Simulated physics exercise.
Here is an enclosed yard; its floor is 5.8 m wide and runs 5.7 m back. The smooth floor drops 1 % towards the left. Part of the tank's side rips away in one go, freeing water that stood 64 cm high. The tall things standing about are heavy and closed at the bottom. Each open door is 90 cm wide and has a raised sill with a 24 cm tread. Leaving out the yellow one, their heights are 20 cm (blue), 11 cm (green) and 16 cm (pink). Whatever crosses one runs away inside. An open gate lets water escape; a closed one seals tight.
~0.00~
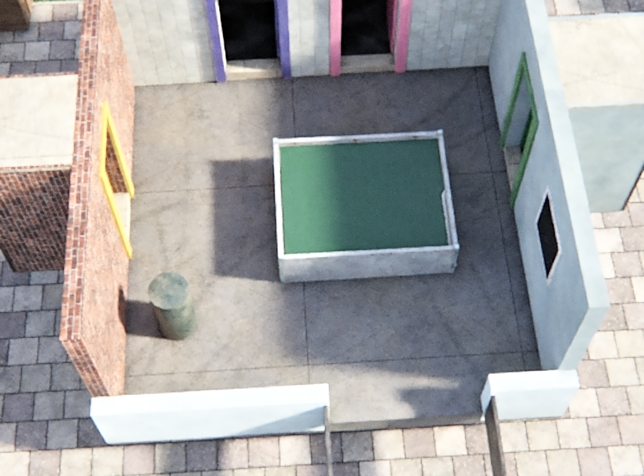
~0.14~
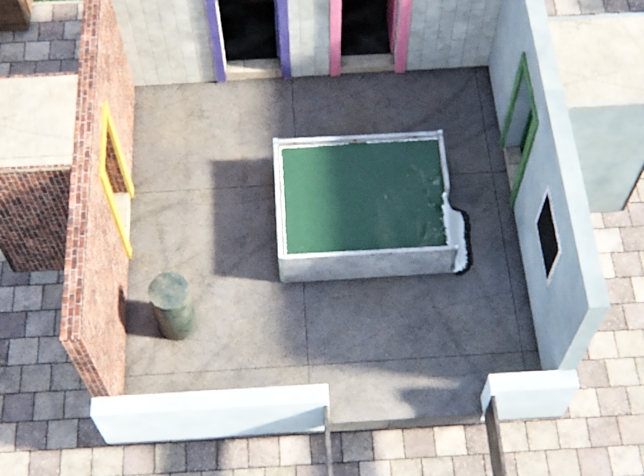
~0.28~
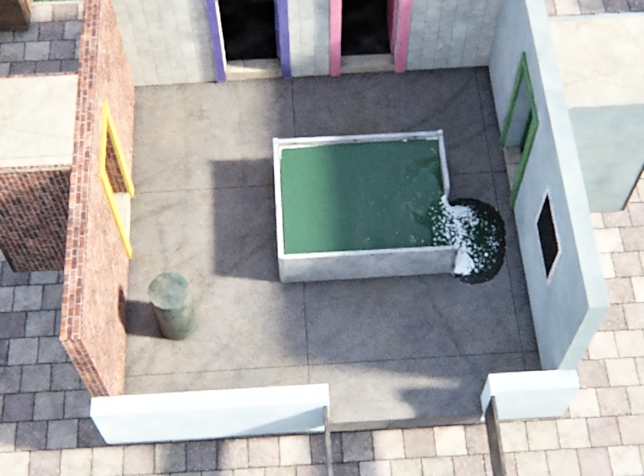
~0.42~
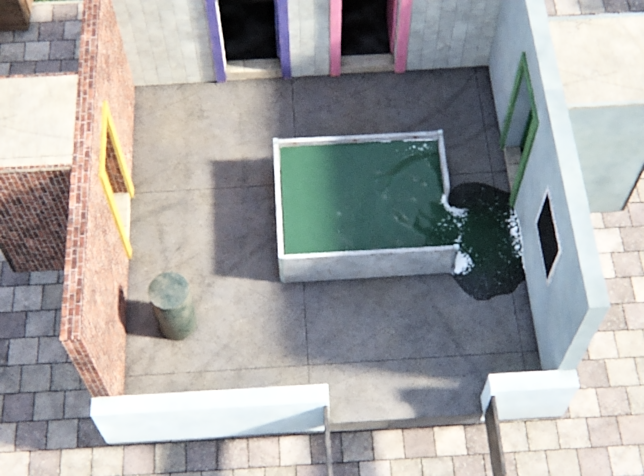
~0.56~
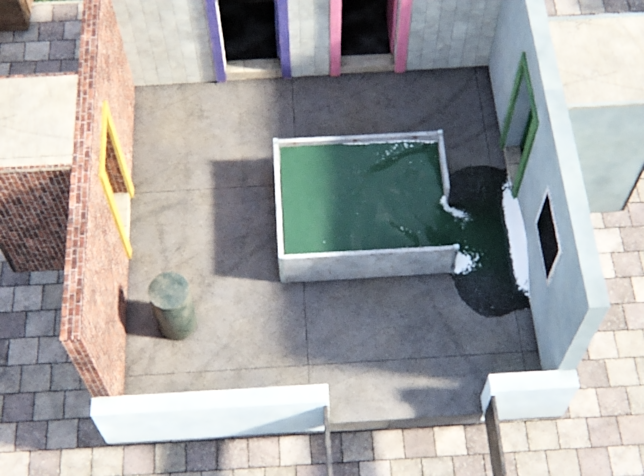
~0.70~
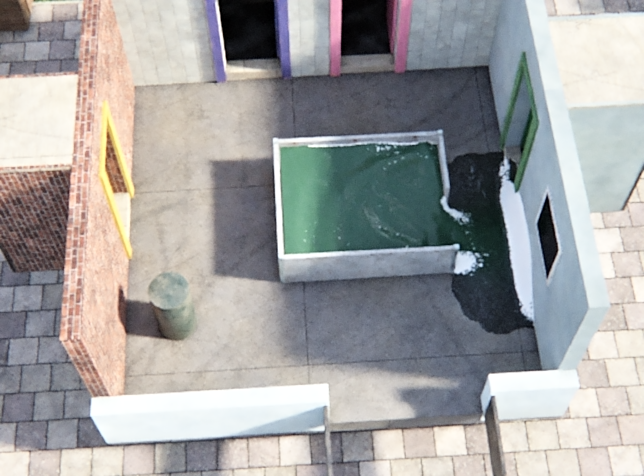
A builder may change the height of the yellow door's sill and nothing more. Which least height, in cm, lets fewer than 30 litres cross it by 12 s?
About 8 cm.
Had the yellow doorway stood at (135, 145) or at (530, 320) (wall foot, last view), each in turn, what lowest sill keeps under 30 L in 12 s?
About 8.5 and 13.0 cm.
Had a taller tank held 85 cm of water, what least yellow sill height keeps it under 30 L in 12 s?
About 12.0 cm.
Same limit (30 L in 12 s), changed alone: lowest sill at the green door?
Roughly 12.0 cm at green.
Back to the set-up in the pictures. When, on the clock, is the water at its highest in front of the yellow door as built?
At about 7.0 s.
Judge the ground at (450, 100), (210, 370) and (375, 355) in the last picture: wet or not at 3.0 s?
In that order: Flooded, still dry, flooded.
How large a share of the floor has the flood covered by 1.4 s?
Some 15 per cent of it.
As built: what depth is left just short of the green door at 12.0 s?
About 4.5 cm.
After 1.4 s water covers 15 % of the floor, deepest (46 cm) near (506, 244); it has not reached the yellow door.
After 3.0 s water covers 40 % of the floor, deepest (33 cm) near (544, 392); it has not reached the yellow door.
After 12.0 s water covers 95 % of the floor, deepest (13 cm) near (135, 100); 9 cm at the yellow door, 0 litres in over its 16 cm sill.
At the yellow door as built, the water arrived by 5.6 s and peaked near 13 cm at 7.0 s.
With a sill of 7 cm, 43 litres would have come in within the 12 s; with 9.5 cm, 11 litres. So under 30 litres takes about 8 cm.
